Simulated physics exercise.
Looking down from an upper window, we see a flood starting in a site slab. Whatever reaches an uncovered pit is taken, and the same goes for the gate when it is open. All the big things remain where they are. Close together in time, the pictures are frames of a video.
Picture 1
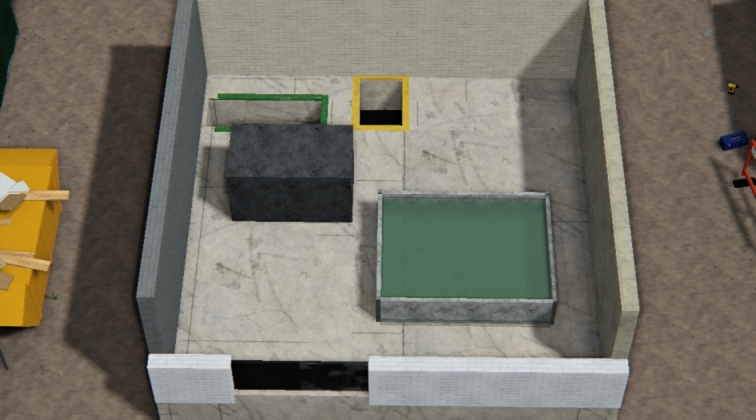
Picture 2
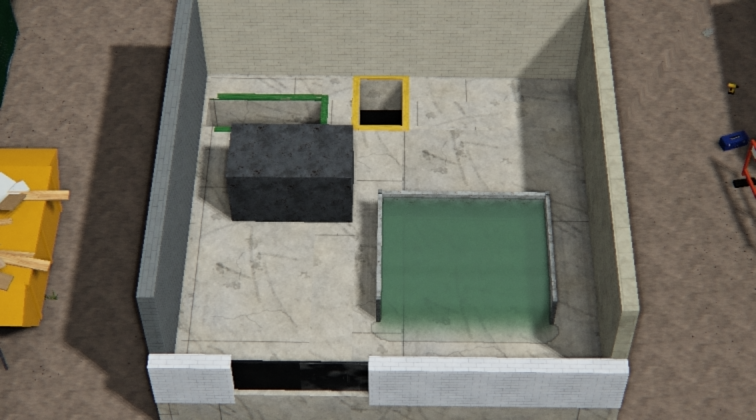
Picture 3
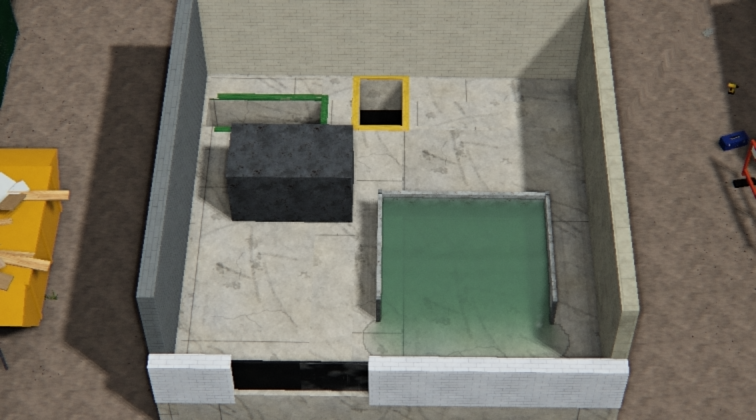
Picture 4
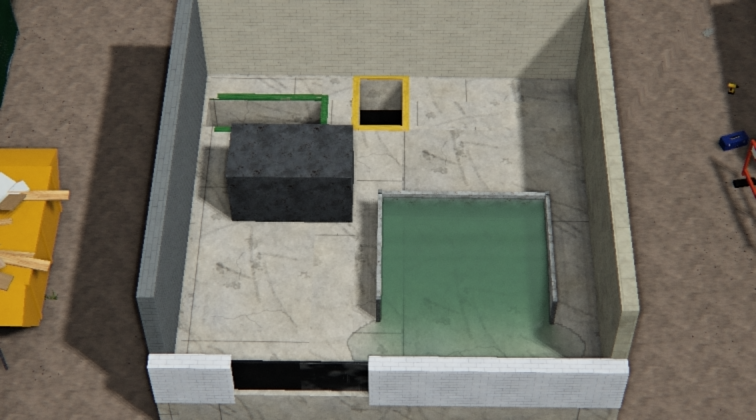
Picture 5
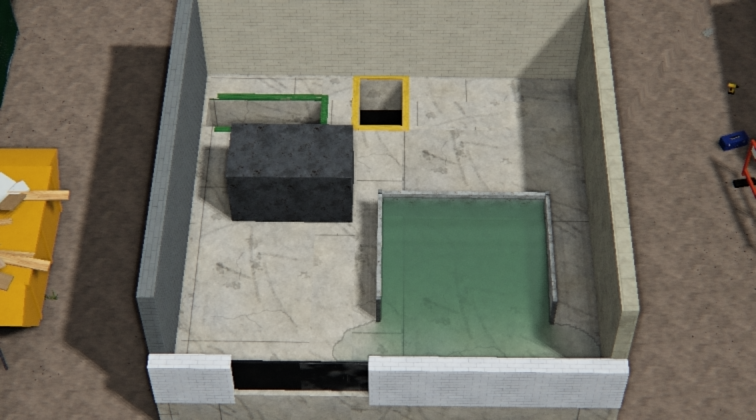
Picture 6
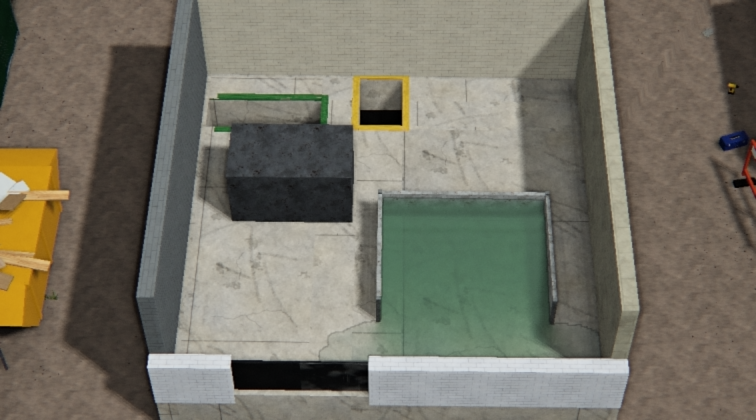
At the start, green water sits still in a grey-walled tank on a pale walled slab, near a dark block. The tank's front side is then gone, and the water spreads forward to the low white wall, then creeps a little leftward along it while everything else stays still.
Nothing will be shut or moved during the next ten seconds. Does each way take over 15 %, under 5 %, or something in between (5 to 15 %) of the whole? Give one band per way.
My prediction: The gate is left holding a tiny amount - below five per cent; the yellow pit is left holding a modest amount - five to fifteen per cent; the green pit is left holding a modest amount - five to fifteen per cent.
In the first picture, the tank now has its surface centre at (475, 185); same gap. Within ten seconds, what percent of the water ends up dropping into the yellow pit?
Within ten seconds the yellow pit collects 2 percent of the total.
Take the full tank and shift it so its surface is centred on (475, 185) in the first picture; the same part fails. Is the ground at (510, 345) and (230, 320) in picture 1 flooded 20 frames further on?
One after the other, they come out submerged and submerged.
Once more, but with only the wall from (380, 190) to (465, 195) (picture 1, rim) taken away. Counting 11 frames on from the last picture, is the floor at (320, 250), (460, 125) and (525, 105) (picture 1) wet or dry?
Note, points one to three: Unreached / reached and soaked / reached and soaked.
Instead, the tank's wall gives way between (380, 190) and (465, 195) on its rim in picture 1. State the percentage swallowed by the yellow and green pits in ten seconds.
In percent: Yellow 40, green 10.
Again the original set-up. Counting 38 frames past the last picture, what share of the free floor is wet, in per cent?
My best guess is some 75 %.
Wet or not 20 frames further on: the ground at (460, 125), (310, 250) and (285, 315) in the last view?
Points in order - 1: Unwetted; 2: Unwetted; 3: Inundated.
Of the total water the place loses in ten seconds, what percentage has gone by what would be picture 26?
Around 0 percent.
A moment on, water covers 15 % of the floor; the gate 0 %, the yellow pit 0 %, the green pit 0 %.
Next, water covers 30 % of the floor; the gate 0 %, the yellow pit 0 %, the green pit 0 %.
Then, water covers 55 % of the floor; the gate 0 %, the yellow pit 0 %, the green pit 0 %.
Later, water covers 75 % of the floor; the gate 0 %, the yellow pit 2 %, the green pit 5 %.
In the end, water covers 90 % of the floor; the gate 0 %, the yellow pit 8 %, the green pit 11 %.
